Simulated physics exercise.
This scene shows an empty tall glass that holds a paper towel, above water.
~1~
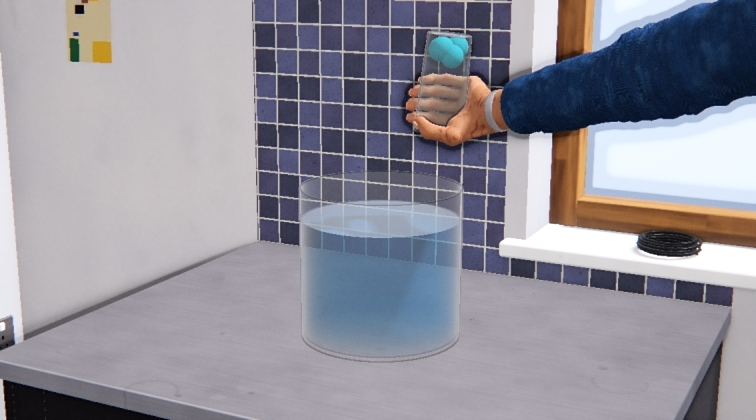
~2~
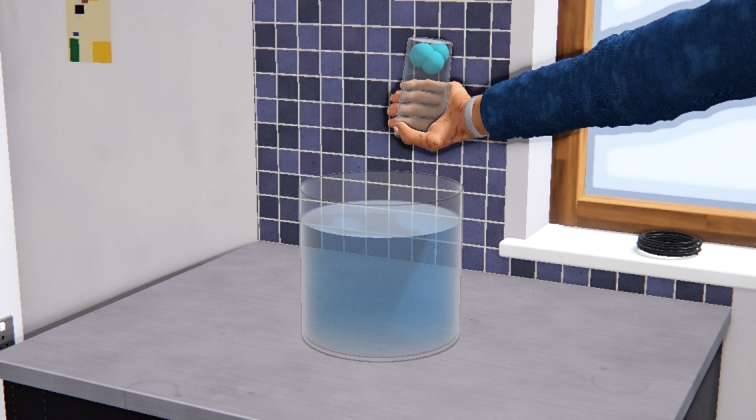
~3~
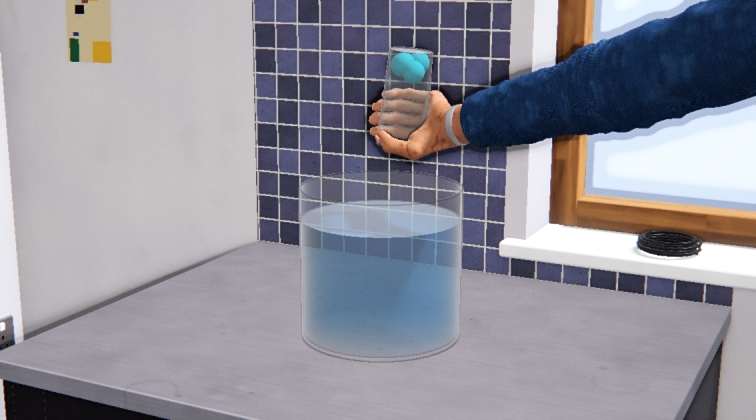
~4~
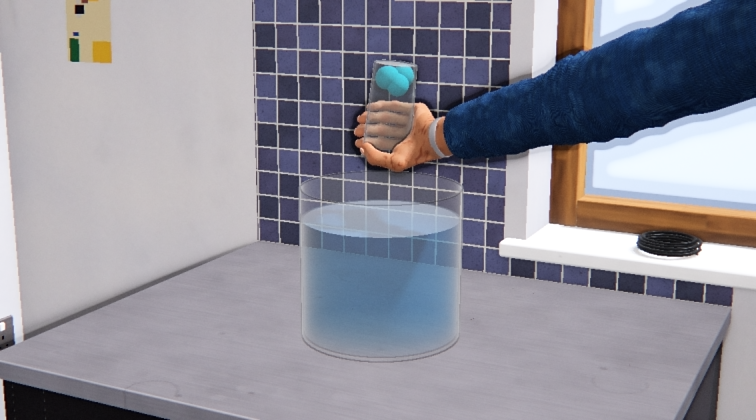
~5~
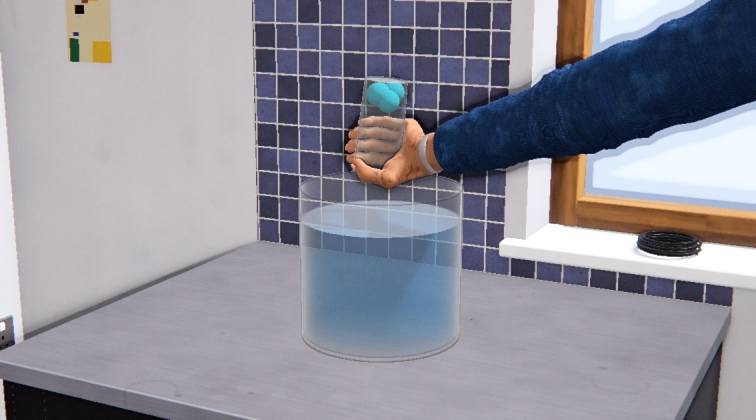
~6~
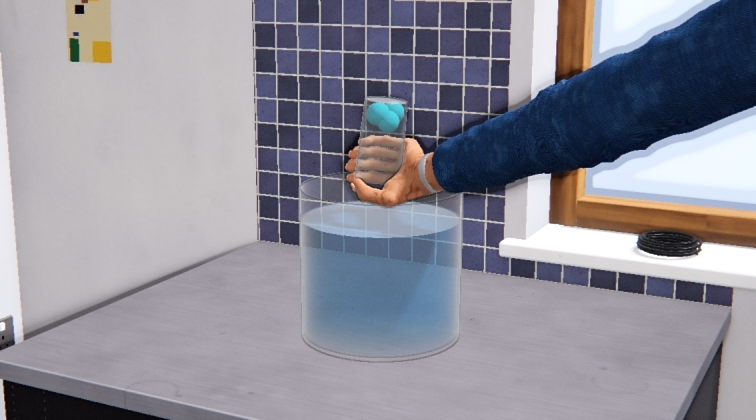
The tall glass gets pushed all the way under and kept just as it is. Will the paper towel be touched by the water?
No.
Soon after, the tall glass enters the water.
Later, air is trapped inside and holds the level down.
In the end, the tall glass is under, still full of air, and the paper towel is dry.
